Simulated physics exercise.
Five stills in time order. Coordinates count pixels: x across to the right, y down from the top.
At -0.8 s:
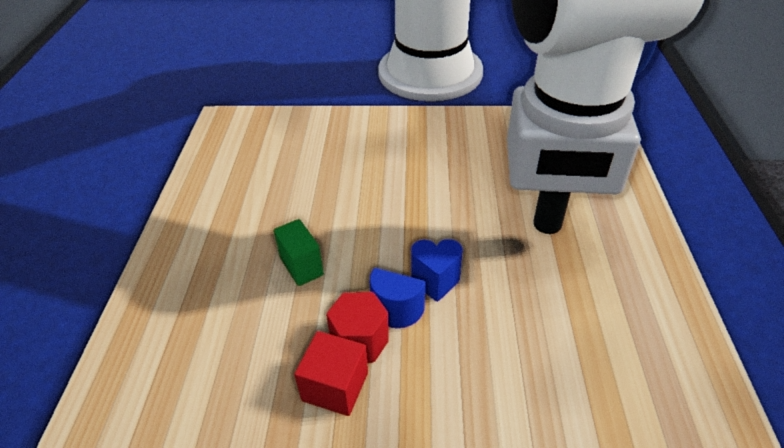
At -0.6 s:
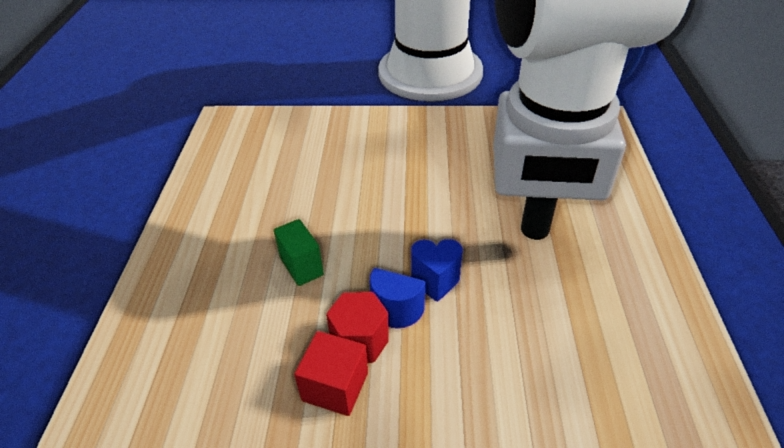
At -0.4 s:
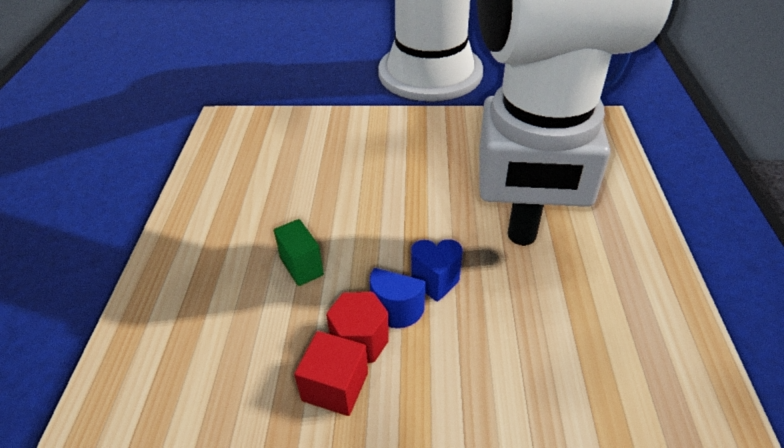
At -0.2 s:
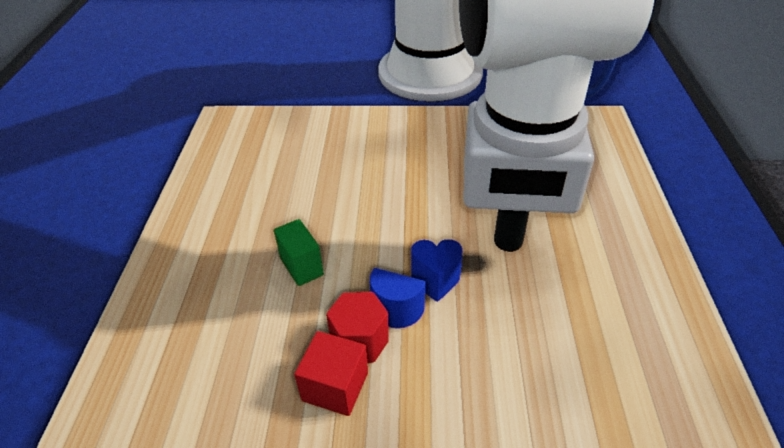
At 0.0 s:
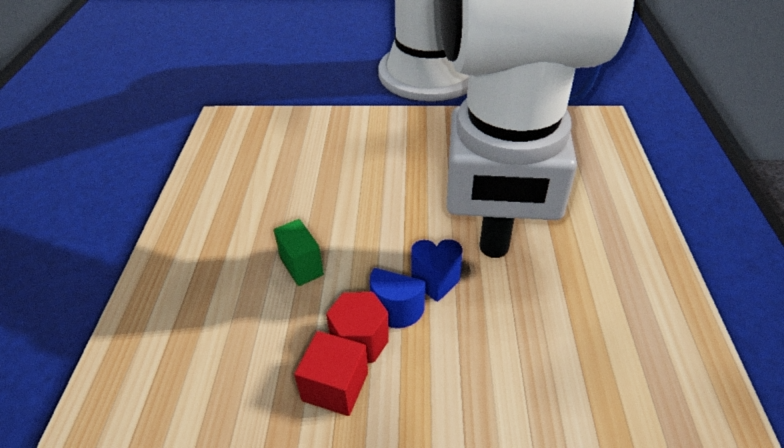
The video shows a robot arm with a black bar moving left and slightly down over a striped wooden board, nearing a blue heart-shaped block, while the green, red and blue blocks on the board all stay still.
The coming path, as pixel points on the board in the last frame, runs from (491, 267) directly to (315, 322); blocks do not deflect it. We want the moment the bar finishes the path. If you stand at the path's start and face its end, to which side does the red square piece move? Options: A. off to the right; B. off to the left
The one that fits is B, off to the left.
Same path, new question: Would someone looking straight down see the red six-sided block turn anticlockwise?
Yes.
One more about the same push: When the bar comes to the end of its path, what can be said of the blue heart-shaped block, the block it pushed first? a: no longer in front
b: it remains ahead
Choice a: No longer in front.
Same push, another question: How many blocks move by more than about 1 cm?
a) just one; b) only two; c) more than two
I choose c.
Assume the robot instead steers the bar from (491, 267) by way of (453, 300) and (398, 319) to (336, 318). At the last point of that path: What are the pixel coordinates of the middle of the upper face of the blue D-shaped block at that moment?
The middle of its top is at (331, 267).
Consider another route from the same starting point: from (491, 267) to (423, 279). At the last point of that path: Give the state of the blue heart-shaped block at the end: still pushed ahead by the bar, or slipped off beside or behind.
Kept ahead.
What follows on the original path. One third of the way, bar (436, 267); blue heart-shaped block (401, 258), turned 30° anticlockwise.
Two thirds of the way, bar (375, 285); red square piece (317, 380), turned 15° anticlockwise; red six-sided block (328, 328), turned 20° anticlockwise; blue D-shaped block (360, 297); blue heart-shaped block (355, 253).
At the end, bar (311, 304); red square piece (306, 408), turned 65° anticlockwise; red six-sided block (281, 361), turned 45° anticlockwise; blue D-shaped block (300, 320), turned 15° anticlockwise; blue heart-shaped block (351, 253), turned 25° clockwise.
